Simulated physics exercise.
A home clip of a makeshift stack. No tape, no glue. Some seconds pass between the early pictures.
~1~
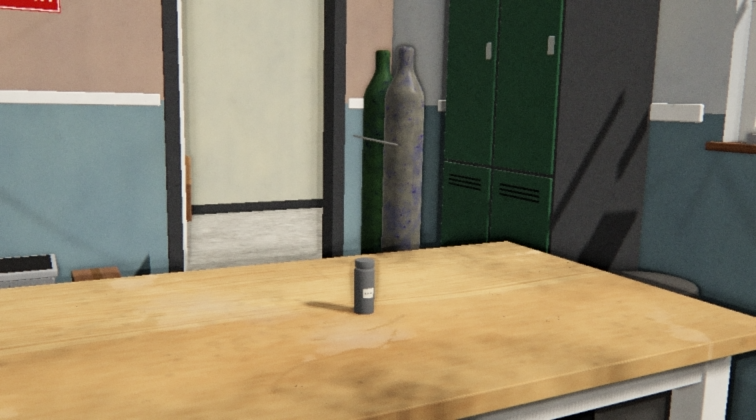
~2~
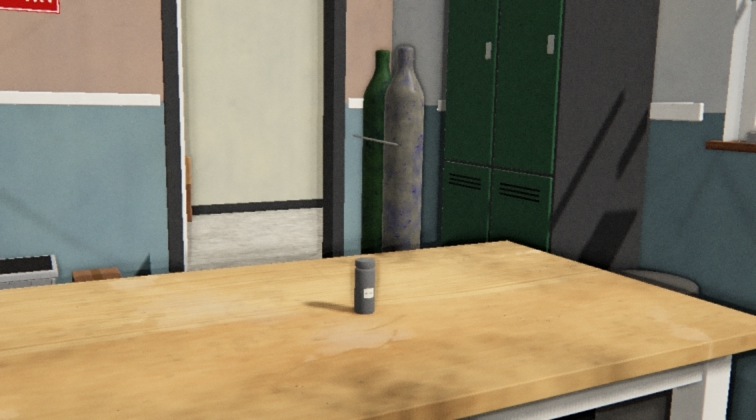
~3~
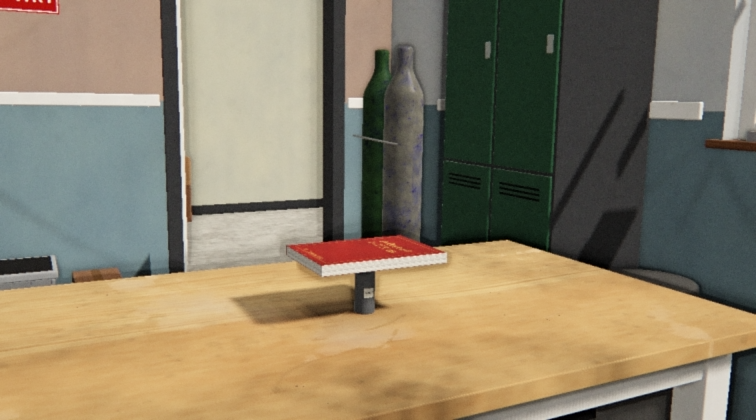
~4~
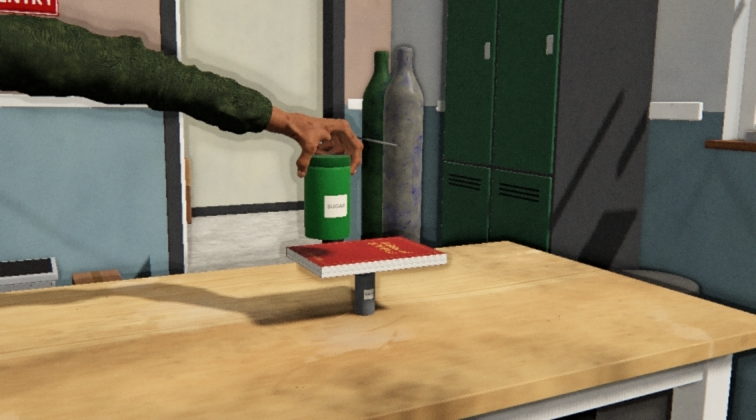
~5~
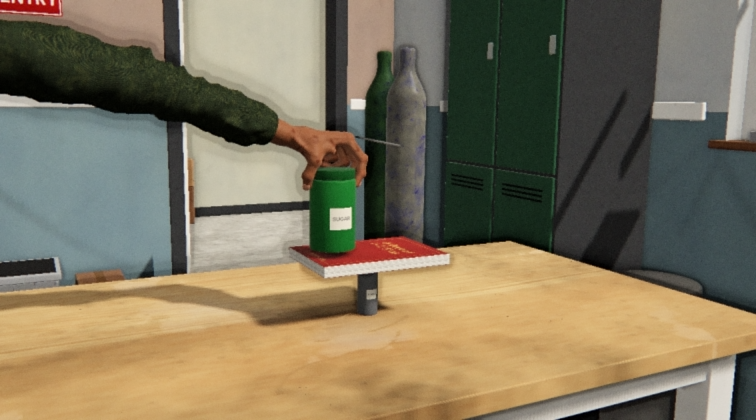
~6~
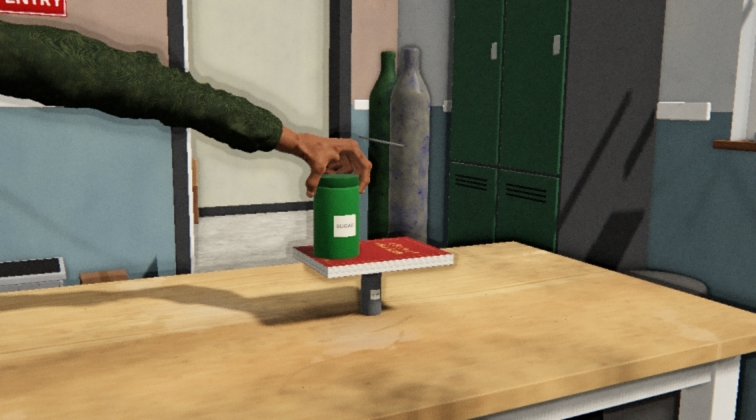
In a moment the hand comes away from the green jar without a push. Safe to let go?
The stack comes apart.
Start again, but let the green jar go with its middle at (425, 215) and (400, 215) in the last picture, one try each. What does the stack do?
In the first case it comes apart; in the second case it comes apart.
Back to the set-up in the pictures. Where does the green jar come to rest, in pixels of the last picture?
Around (258, 310).
Then, 0.30 s after the last picture, green jar now fallen; red book tipped 34° from how it was.
Then, 0.50 s after the last picture, red book tipped 66° from how it was.
Then, 0.70 s after the last picture, red book now fallen; grey shaker tipped 53° from how it was.
Then, 0.90 s after the last picture, grey shaker now fallen.
By the end, fallen, red book, green jar and grey shaker. Seen from the same camera at the end, green jar near (257, 310). The stack gives way.
